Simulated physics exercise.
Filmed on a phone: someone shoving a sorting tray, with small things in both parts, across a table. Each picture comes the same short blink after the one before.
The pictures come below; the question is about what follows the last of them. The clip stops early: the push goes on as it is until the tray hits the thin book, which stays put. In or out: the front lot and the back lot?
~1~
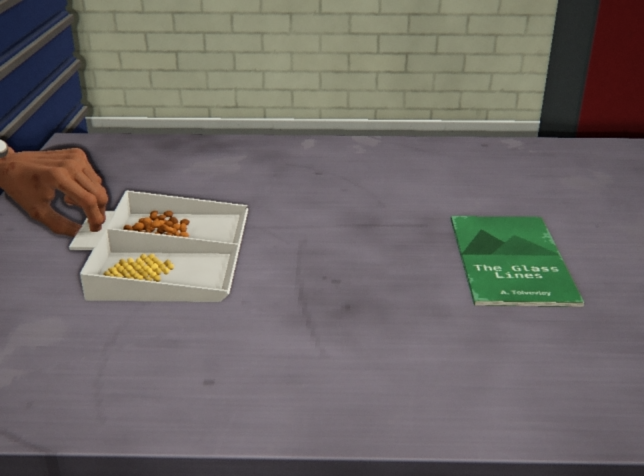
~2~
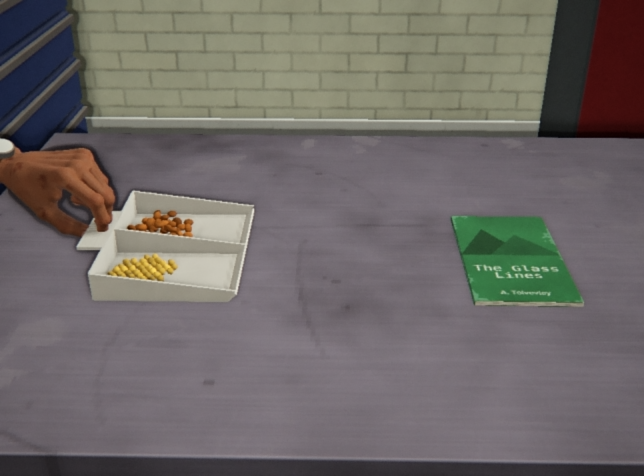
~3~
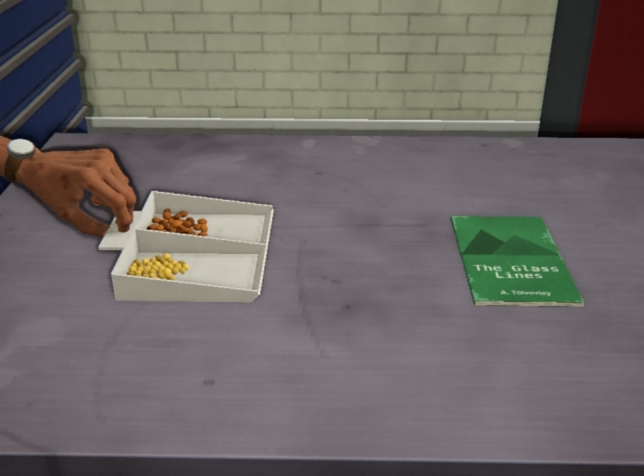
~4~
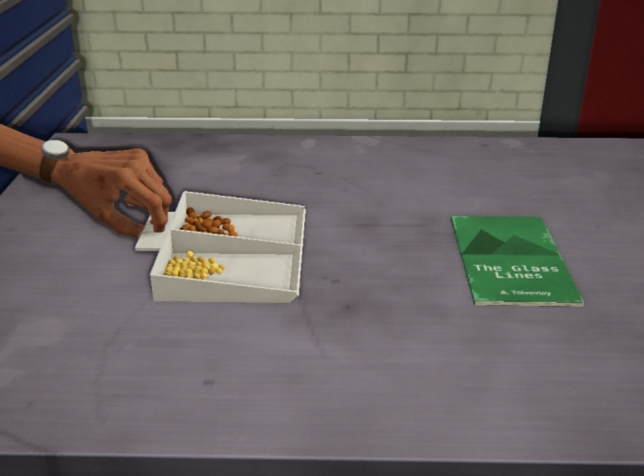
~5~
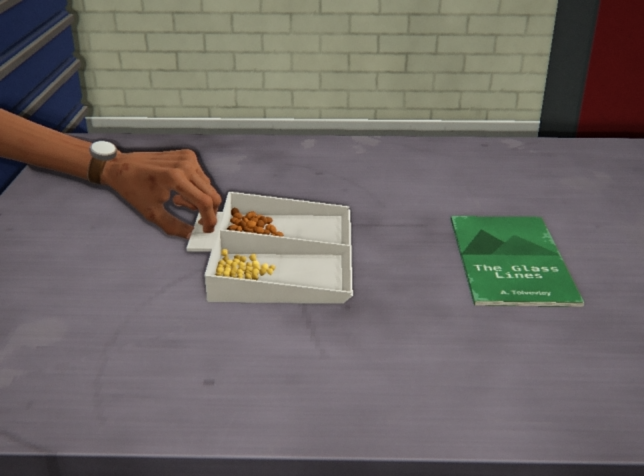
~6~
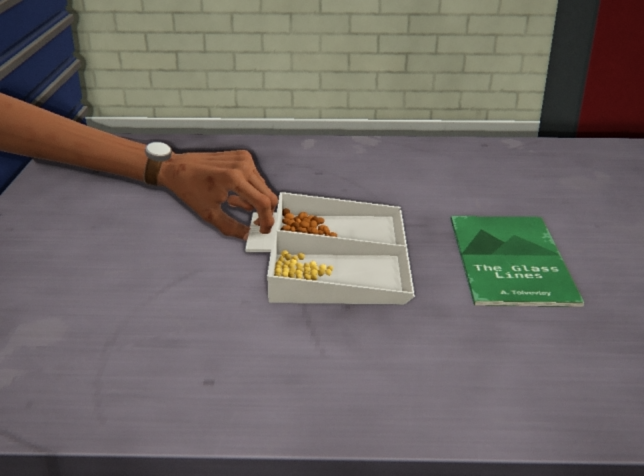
In this case the front lot sheds part of its load, and the back lot sheds part of its load too.
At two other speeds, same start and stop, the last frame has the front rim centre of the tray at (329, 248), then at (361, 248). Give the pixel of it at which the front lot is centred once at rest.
In the first try it comes to rest at (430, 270), and in the second at (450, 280).
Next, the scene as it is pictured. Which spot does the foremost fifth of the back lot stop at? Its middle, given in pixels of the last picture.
Roughly (511, 235).
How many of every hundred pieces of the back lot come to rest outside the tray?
Roughly 30 percent.
Then, 0.04 s past the last view, tray still sliding, front rim near (443, 249); front lot all inside; back lot all inside.
Then, 0.17 s past the last view, tray stopped at the thin book; front lot a small part out of the tray; back lot a small part out of the tray.
Then, 0.38 s past the last view, tray stopped at the thin book; front lot about a third out of the tray; back lot about a third out of the tray.
Finally, tray stopped at the thin book; front lot about a third out of the tray; back lot about a third out of the tray.
